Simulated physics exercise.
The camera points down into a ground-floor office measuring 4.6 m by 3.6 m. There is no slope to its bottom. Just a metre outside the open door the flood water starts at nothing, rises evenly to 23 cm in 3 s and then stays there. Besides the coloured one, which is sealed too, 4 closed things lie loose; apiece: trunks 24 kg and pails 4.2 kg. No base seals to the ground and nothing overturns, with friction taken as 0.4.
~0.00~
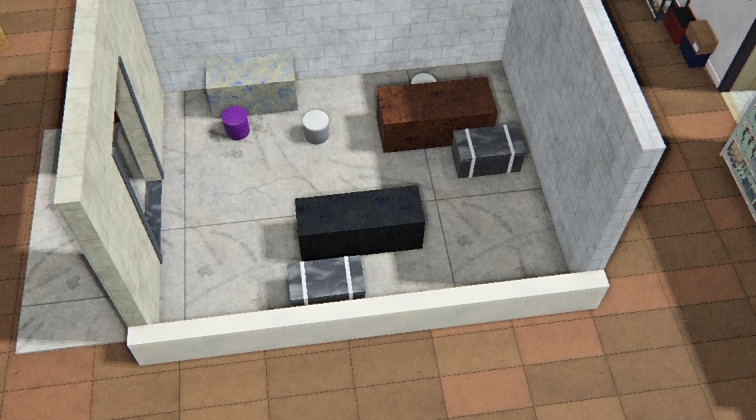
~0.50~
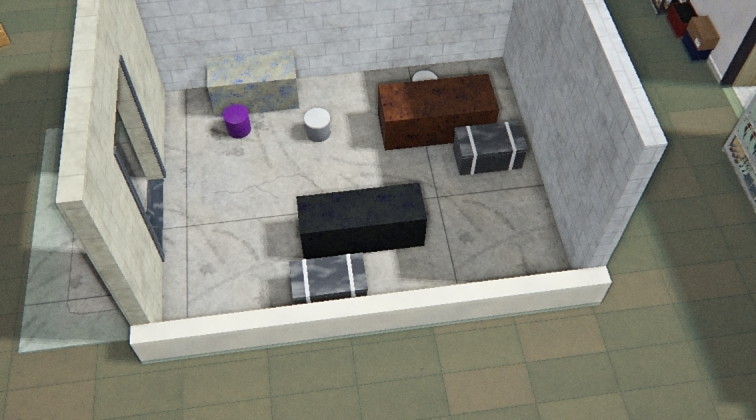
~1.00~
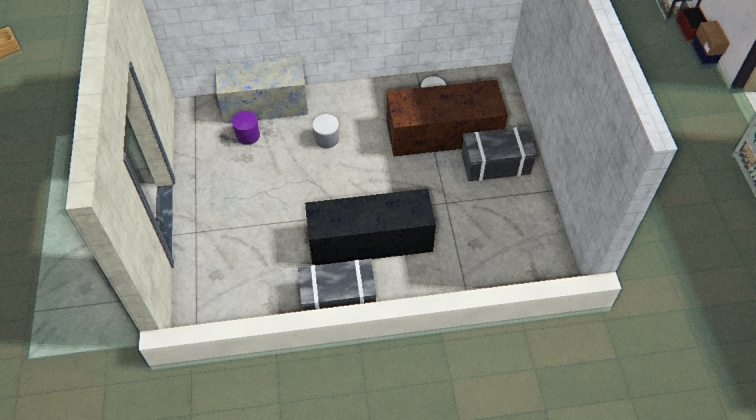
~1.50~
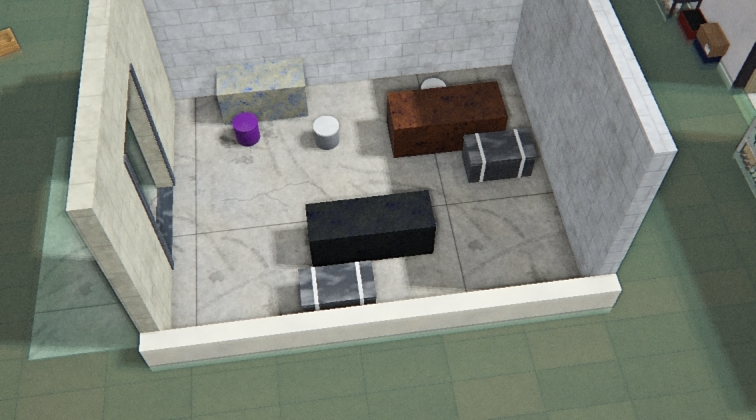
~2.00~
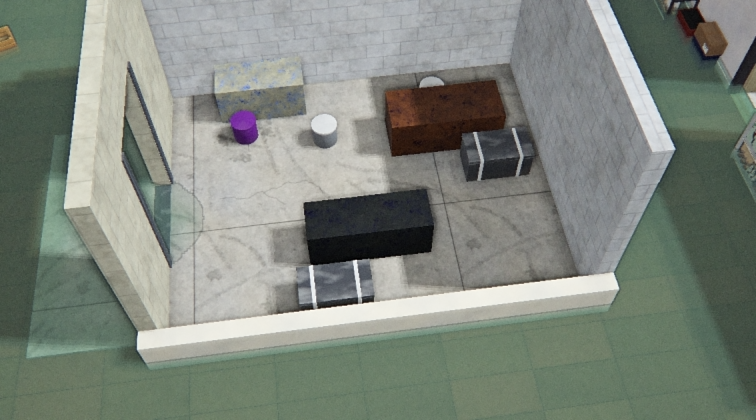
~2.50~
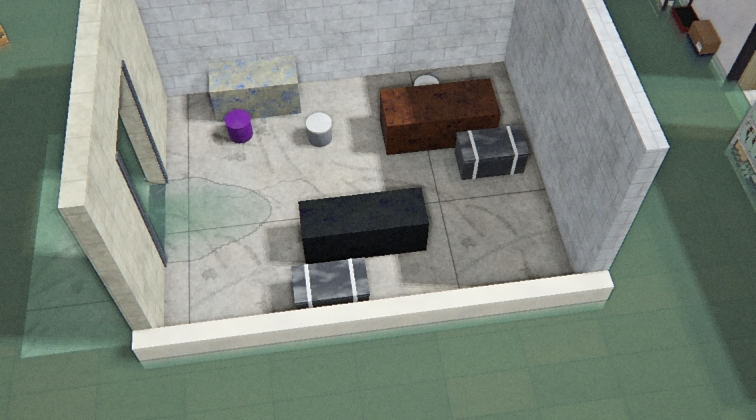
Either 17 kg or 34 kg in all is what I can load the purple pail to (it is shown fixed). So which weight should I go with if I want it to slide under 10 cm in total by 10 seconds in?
Go with the lighter one.
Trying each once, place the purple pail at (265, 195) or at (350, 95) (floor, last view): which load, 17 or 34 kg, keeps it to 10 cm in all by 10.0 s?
Result, try 1: Heavy passes, light fails; try 2: Both pass.
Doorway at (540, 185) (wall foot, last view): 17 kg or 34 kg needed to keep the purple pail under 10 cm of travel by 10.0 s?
I'd say the lighter one will work.
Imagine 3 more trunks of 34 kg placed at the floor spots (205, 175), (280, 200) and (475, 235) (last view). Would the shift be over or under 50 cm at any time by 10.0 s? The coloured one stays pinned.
First: Inside the limit; second: Beyond the limit; third: Inside the limit.
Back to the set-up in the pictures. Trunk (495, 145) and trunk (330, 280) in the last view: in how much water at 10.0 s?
Roughly 14 and 12 cm.
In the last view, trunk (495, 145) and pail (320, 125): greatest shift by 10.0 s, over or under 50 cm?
In sequence, not exceeded; exceeded.
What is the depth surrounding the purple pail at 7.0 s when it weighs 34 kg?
5 cm, roughly.
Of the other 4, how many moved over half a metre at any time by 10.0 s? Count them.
Count: 2.
After 3.5 s the purple pail would be 0 cm from its start with 17 kg and 0 cm from its start with 34 kg; 1 cm of water round it then.
After 4.5 s the purple pail would be 0 cm from its start with 17 kg and 0 cm from its start with 34 kg; 4 cm of water round it then.
After 7.0 s the purple pail would be 0 cm from its start with 17 kg and 0 cm from its start with 34 kg; 5 cm of water round it then.
After 10.0 s the purple pail would be 0 cm from its start with 17 kg and 0 cm from its start with 34 kg; 6 cm of water round it then.
